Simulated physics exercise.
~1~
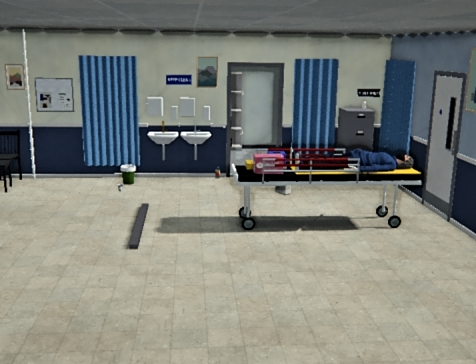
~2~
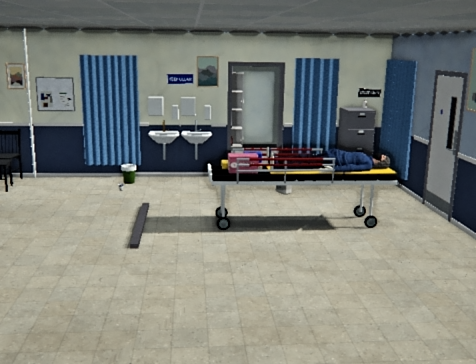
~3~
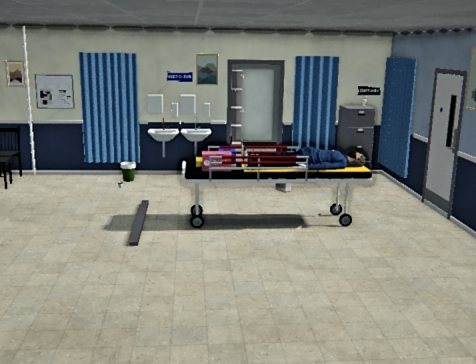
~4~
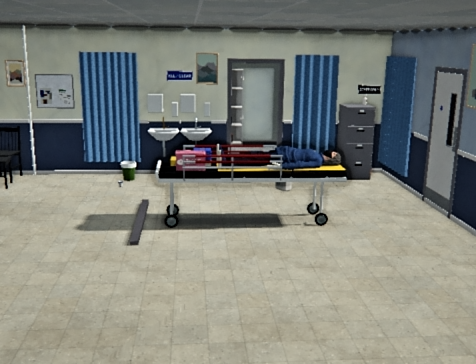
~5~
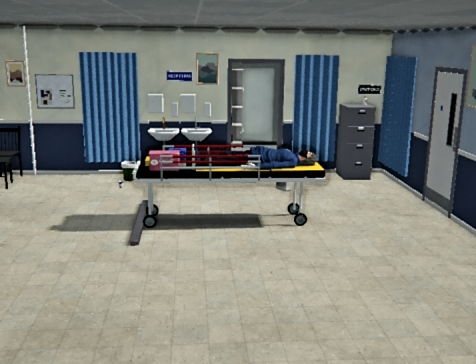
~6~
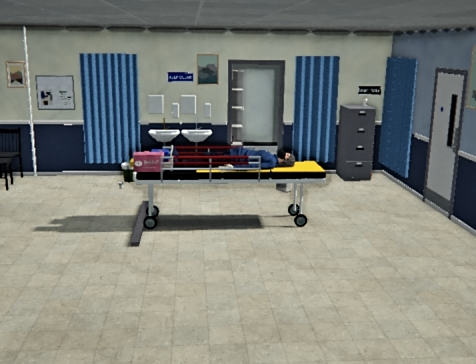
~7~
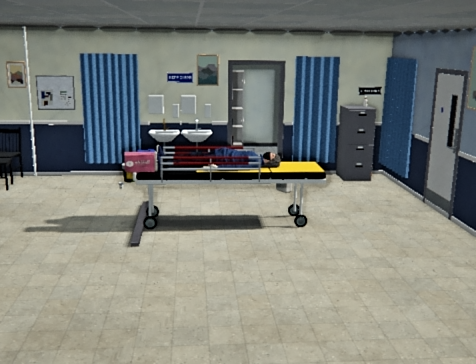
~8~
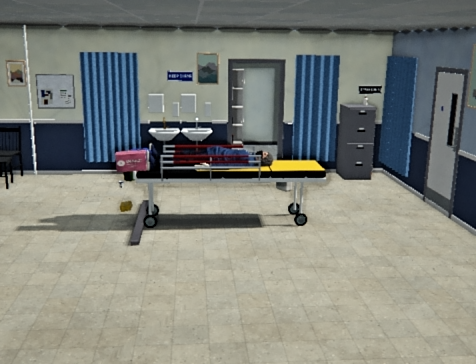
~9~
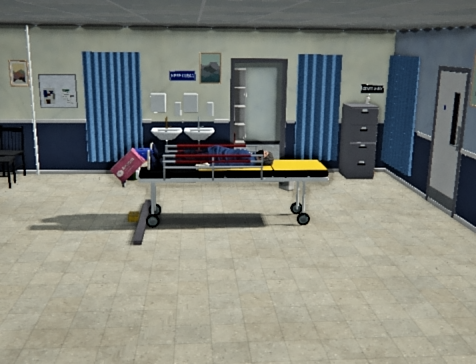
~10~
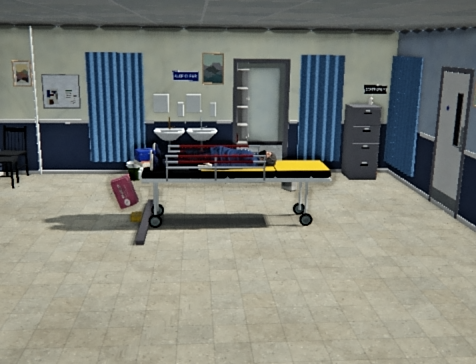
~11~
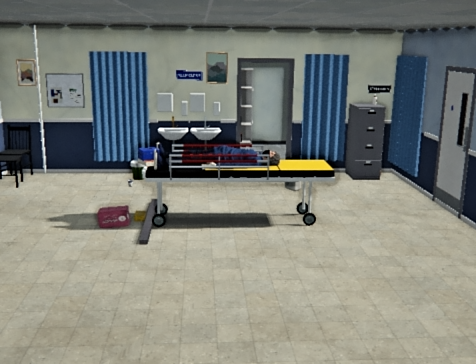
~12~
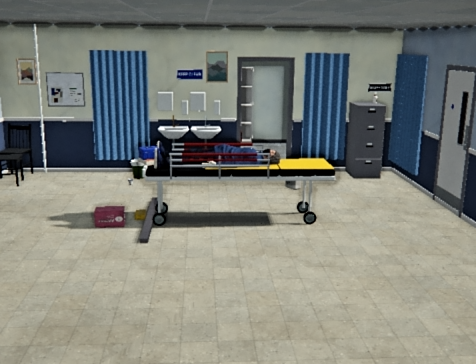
A ward trolley carrying a limp patient on its back rolls leftward across a tiled hospital room, seen from the side by a slightly swaying camera. Blue curtains, two sinks and a grey cabinet line the far wall, and a low dark sill lies ahead. A pink holdall and smaller items ride at the trolley's left end. The trolley stops abruptly at the sill, but the patient and loose things keep sliding left. A small yellow box drops off the end, then the holdall tips over and tumbles to the floor, while a blue case stays aboard beside the patient.
